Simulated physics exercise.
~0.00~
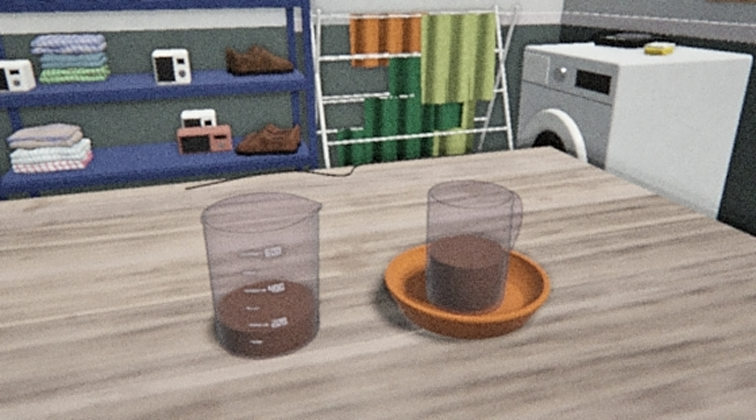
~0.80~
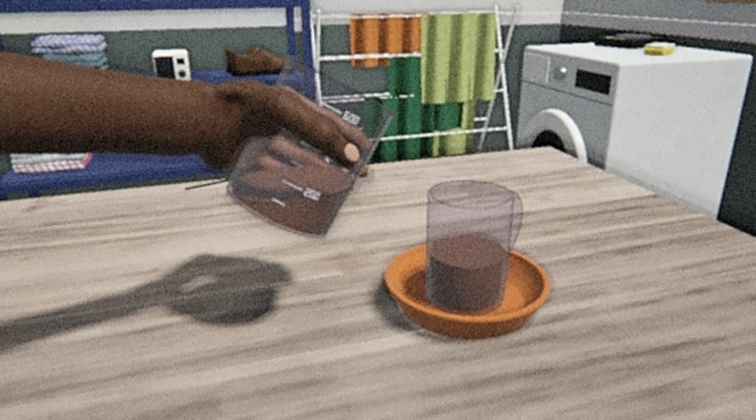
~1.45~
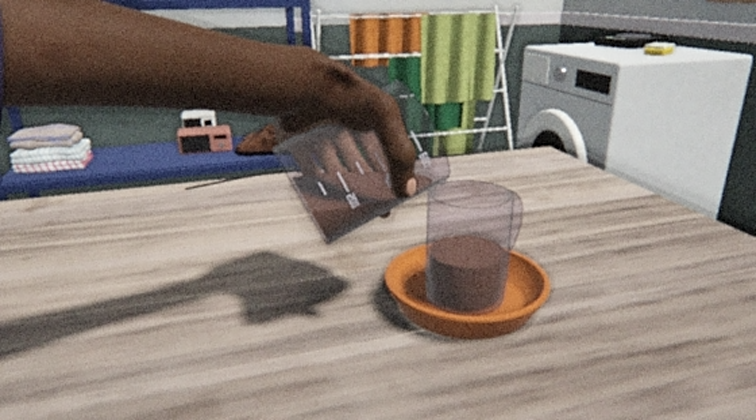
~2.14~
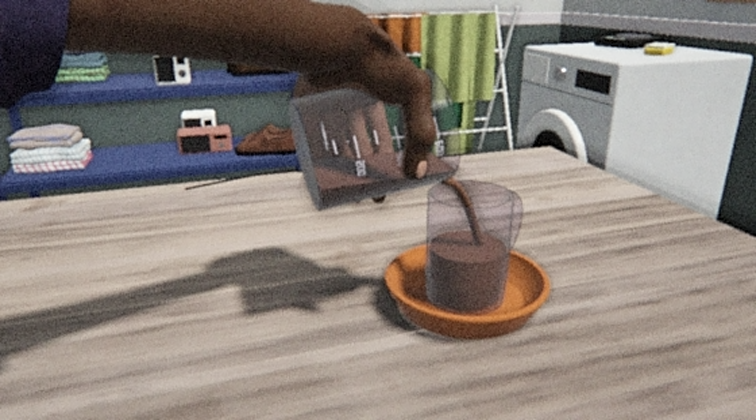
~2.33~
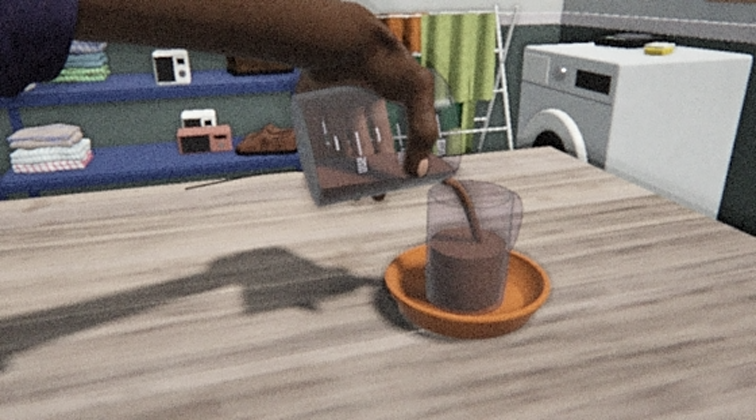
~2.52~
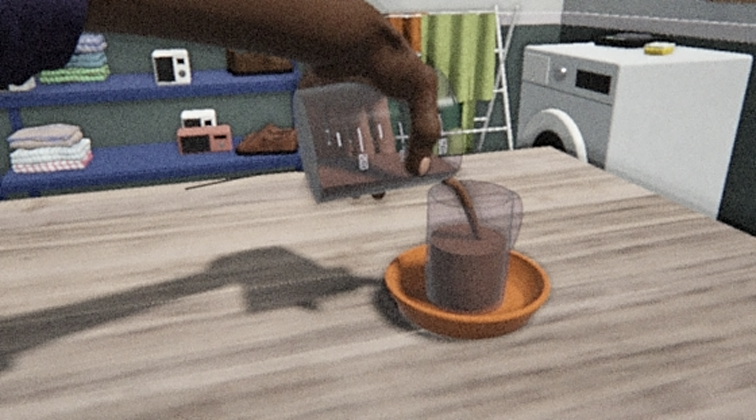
We see a hand lift a beaker of brown liquid from the left of a wooden table, carry it right and tilt it, pouring a thin stream into a partly filled clear cup on an orange saucer.
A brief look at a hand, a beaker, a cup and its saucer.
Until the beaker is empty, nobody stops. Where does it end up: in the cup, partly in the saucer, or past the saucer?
In the cup.
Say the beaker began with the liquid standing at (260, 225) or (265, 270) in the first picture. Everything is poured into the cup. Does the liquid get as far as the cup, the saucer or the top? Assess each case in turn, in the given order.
One after the other: Floods the top, into the saucer.
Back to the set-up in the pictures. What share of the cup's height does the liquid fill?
It stands at about 75 in a hundred of the cup's height.
Around 3.2 s, the cup is about two thirds full; the saucer is dry.
Around 3.7 s, the cup is about three quarters full; the saucer is dry.
Around 5.0 s, the cup is about three quarters full; the saucer is dry.
